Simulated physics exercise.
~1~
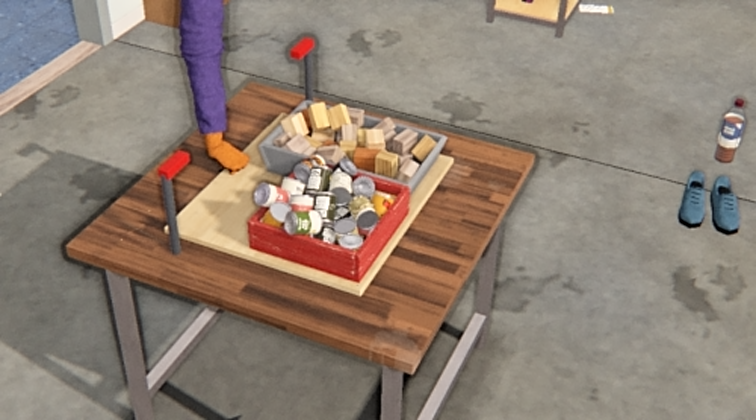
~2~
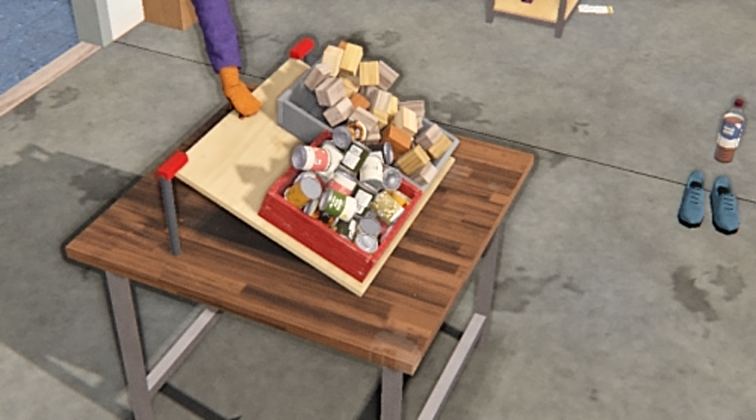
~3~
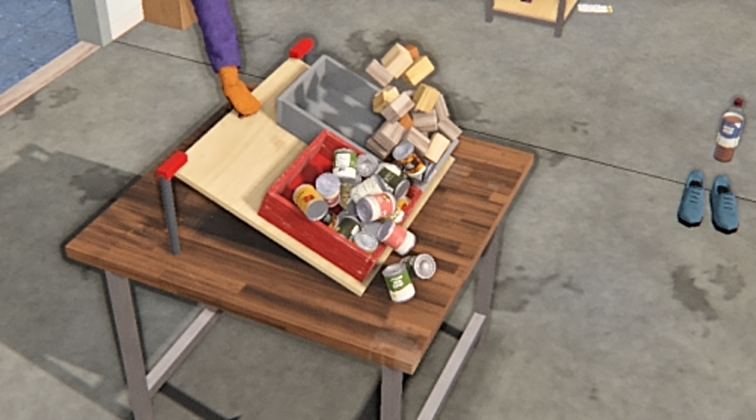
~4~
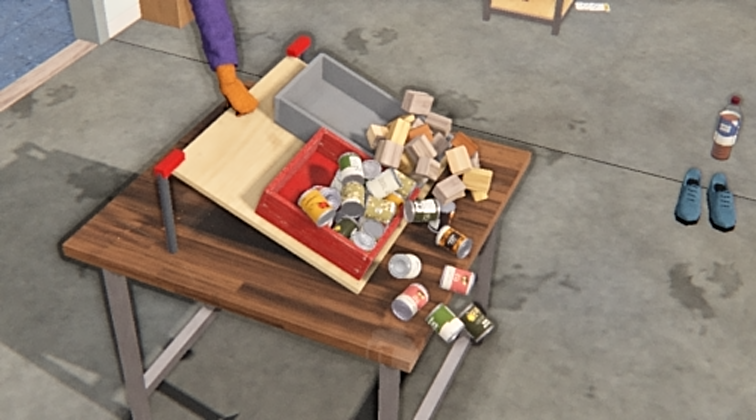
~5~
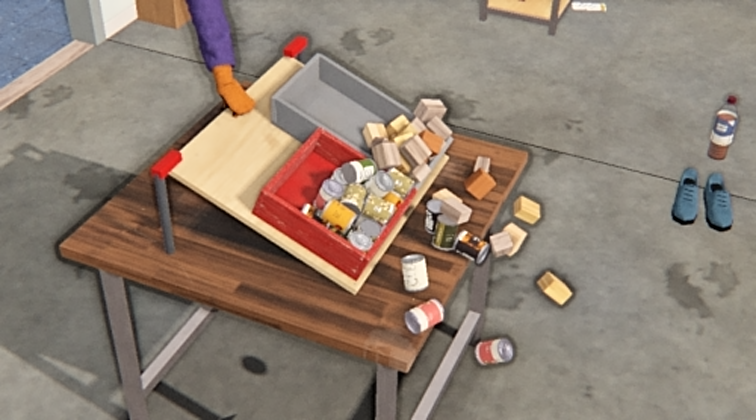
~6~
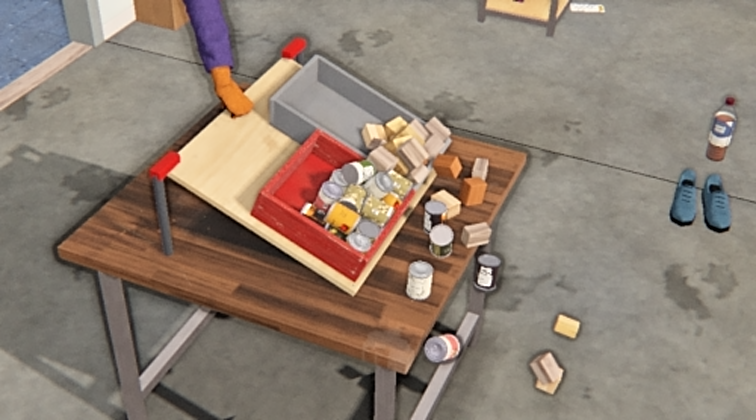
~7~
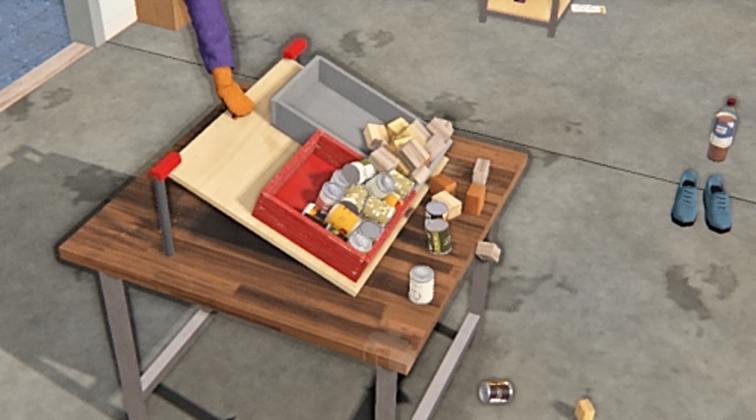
A wooden board on a table, holding a grey basket of blocks and a red one of tins, was jerked up at its left end by a gloved hand, and blocks and tins spilled rightward, some dropping to the floor, leaving the board tilted.
